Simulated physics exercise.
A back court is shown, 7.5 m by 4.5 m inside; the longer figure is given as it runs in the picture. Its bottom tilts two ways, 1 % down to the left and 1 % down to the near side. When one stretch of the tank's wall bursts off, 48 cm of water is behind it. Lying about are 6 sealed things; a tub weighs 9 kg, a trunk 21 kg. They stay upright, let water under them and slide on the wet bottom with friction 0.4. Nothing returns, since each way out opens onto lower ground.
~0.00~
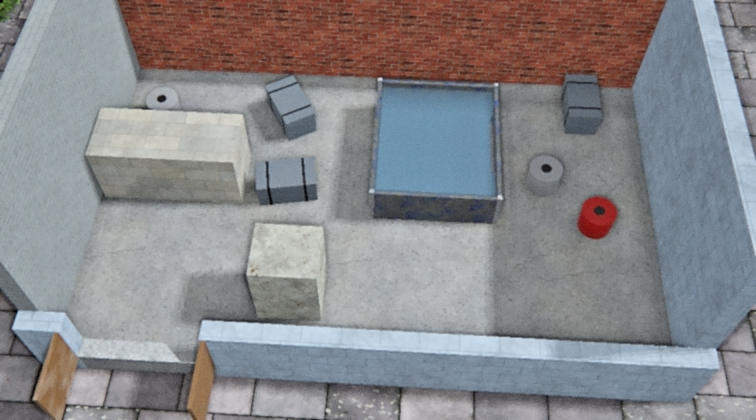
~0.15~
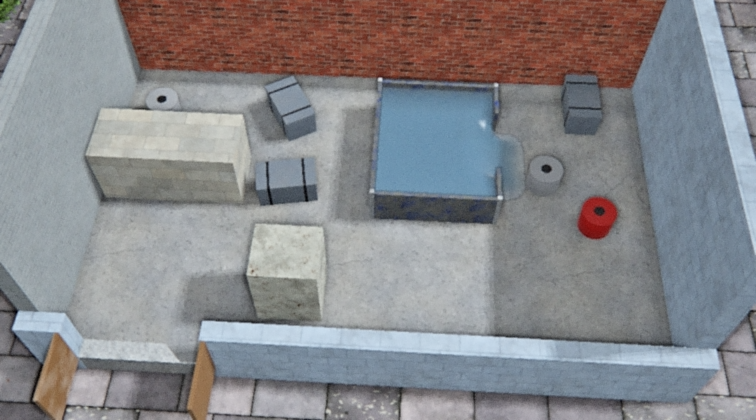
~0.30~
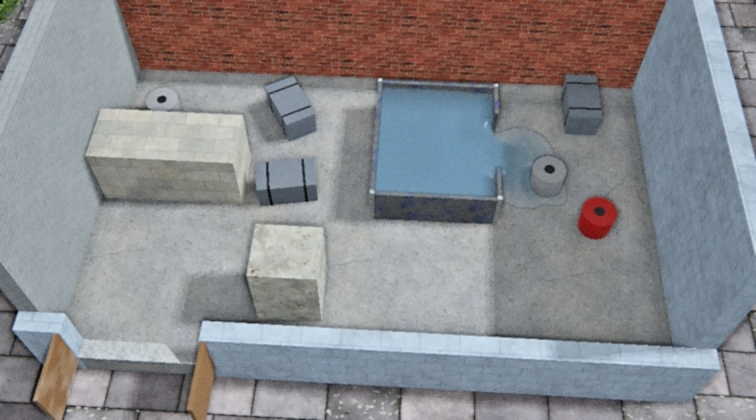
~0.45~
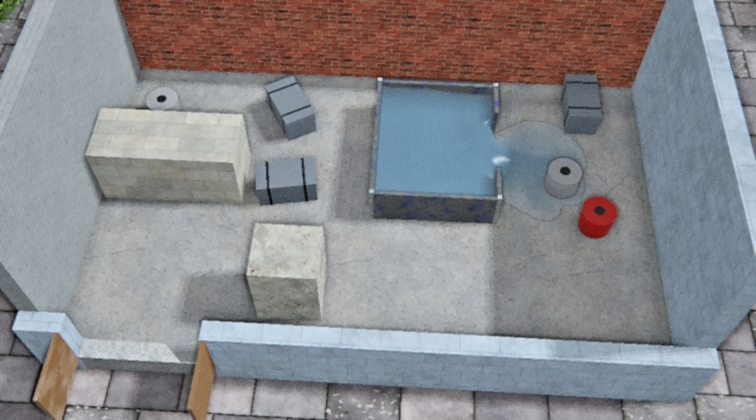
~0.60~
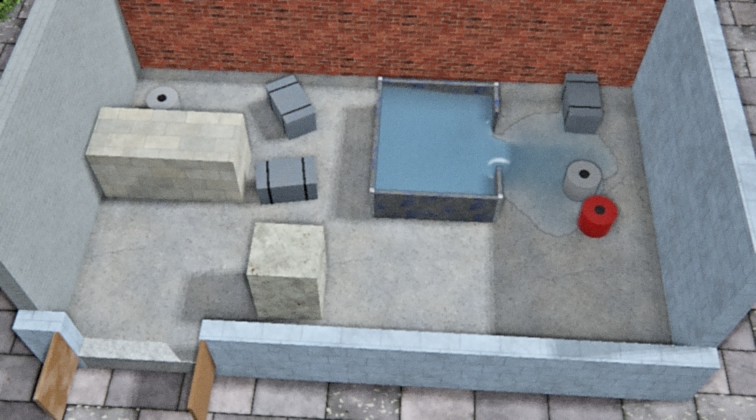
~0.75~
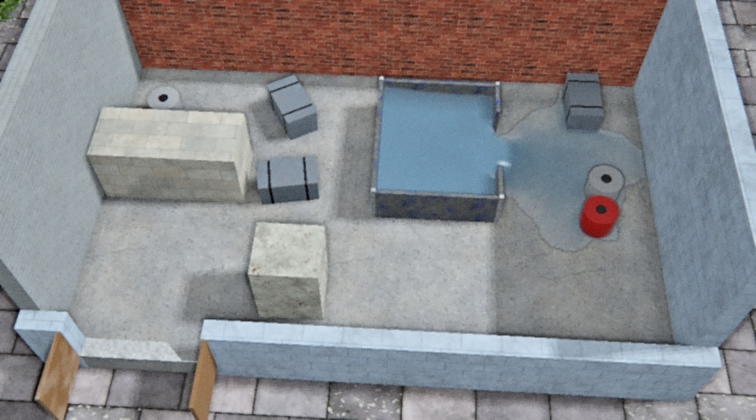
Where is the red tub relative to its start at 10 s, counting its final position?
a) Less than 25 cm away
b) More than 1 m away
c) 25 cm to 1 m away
Answer: B.
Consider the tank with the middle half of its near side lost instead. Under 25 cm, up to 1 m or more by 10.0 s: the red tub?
So, for the red tub: It shifts a small amount.
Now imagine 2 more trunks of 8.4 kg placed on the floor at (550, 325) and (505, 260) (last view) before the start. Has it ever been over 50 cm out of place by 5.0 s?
Lab note - ordered: Above threshold / below threshold.
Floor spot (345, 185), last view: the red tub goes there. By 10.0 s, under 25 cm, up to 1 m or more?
I'd say it does not really move.
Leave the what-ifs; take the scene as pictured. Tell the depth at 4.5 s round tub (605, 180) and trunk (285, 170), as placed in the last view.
I'd estimate 3 cm for the first and 0 cm for the second.
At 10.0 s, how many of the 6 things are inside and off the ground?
By my count, 2.
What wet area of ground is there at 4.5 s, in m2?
Wet: Near 18 m2.
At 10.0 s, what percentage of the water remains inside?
Somewhere near 98 percent, give or take.
After 2.0 s the red tub is near (658, 297), 1.4 m from its start, aground; 0 of 6 are out; 2 afloat.
After 4.5 s the red tub is near (462, 283), 2.2 m from its start, aground; 0 of 6 are out; 0 afloat.
After 7.0 s the red tub is near (376, 247), 3.0 m from its start, aground; 0 of 6 are out; 1 afloat.
After 10.0 s the red tub is near (287, 201), 4.1 m from its start, afloat; 0 of 6 are out; 2 afloat.
